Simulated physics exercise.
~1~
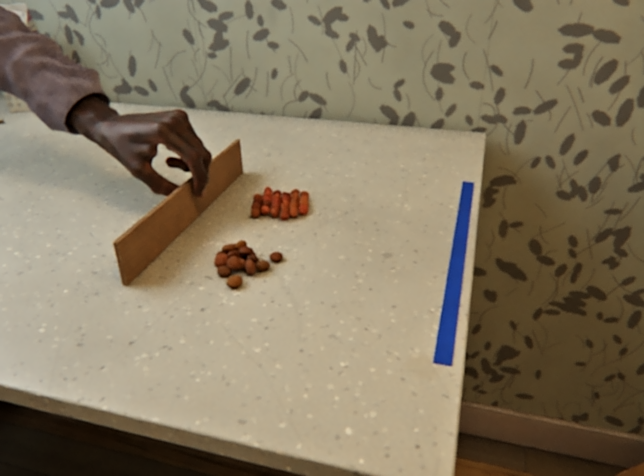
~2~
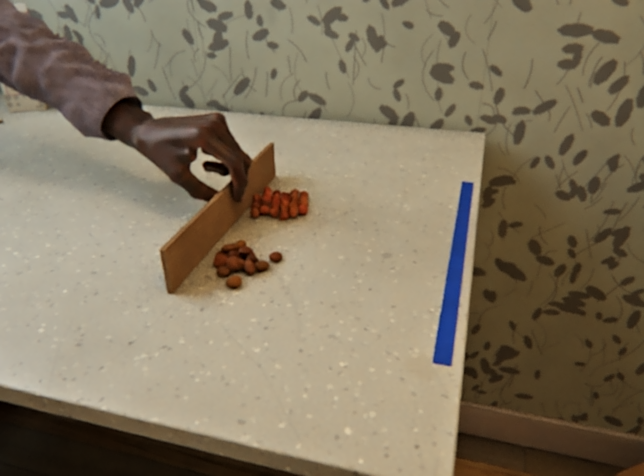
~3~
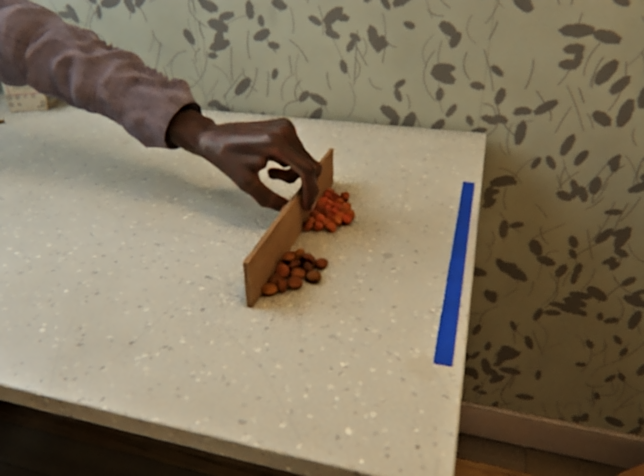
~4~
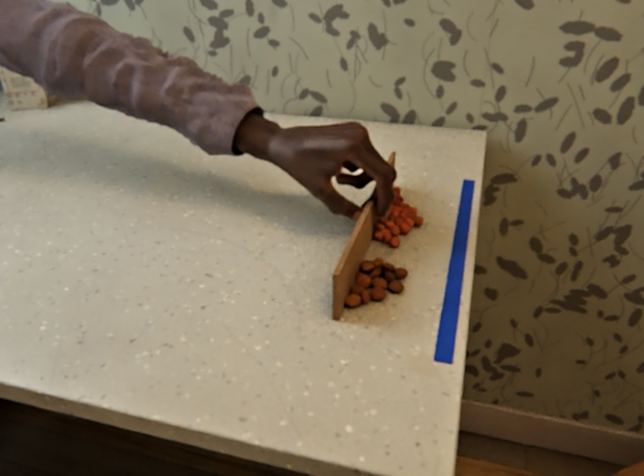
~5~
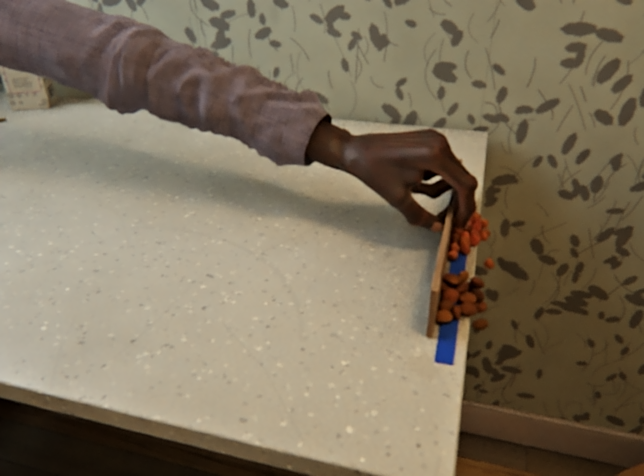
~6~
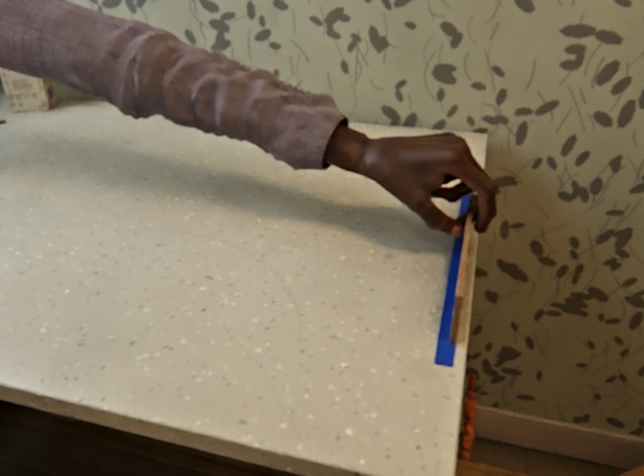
On a pale speckled countertop, a hand slid an upright piece of card to the right, pushing two small piles of reddish-brown bits toward a strip of blue tape, until the card stopped at the tape and both piles went over the edge.
